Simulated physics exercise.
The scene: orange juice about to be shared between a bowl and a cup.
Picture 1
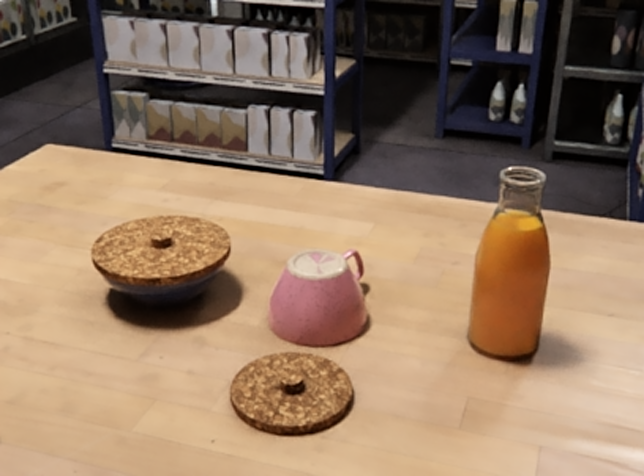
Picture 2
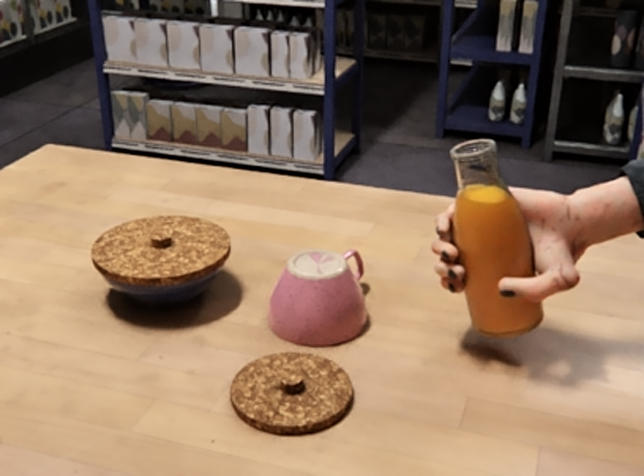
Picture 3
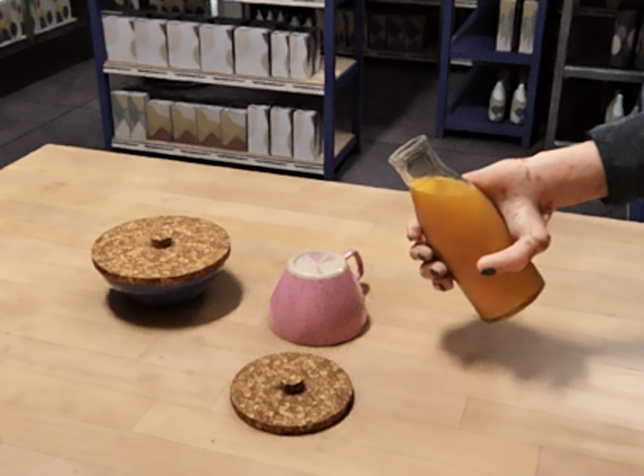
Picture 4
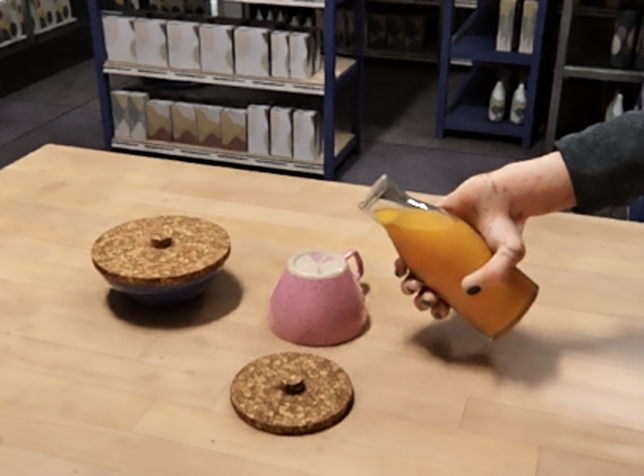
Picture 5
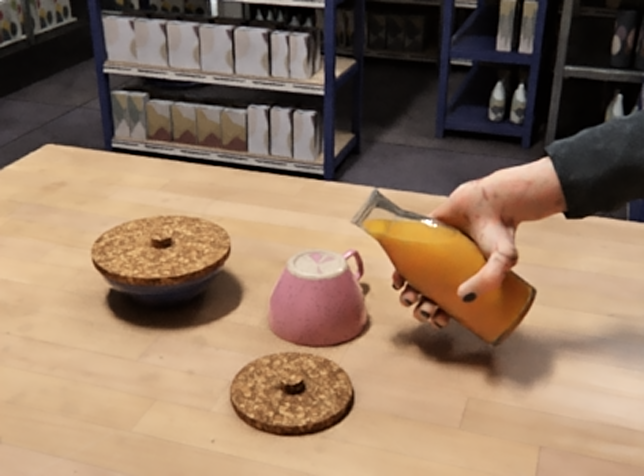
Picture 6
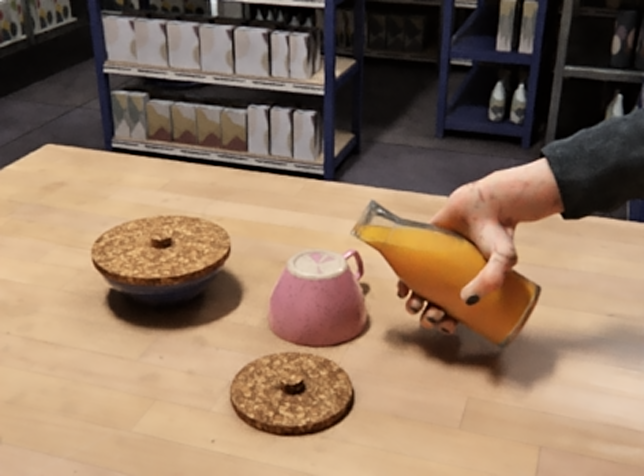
The video shows a wooden table with a lidded bowl, an upside-down pink cup, a cork lid and a glass bottle of orange juice. A hand grasps the bottle, lifts it and tilts it leftward toward the cup.
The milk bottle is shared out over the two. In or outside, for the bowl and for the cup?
The bowl sheds it on the top; the cup sheds it on the top.
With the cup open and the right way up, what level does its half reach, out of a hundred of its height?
Some 65 per cent.
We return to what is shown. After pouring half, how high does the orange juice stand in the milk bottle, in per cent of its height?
Roughly 35 per cent.
Next, it runs off the upturned base of the cup.
After that, it hits the lid of the bowl and runs off.
Finally, the cup is empty, in a puddle; the bowl is empty, in a puddle.
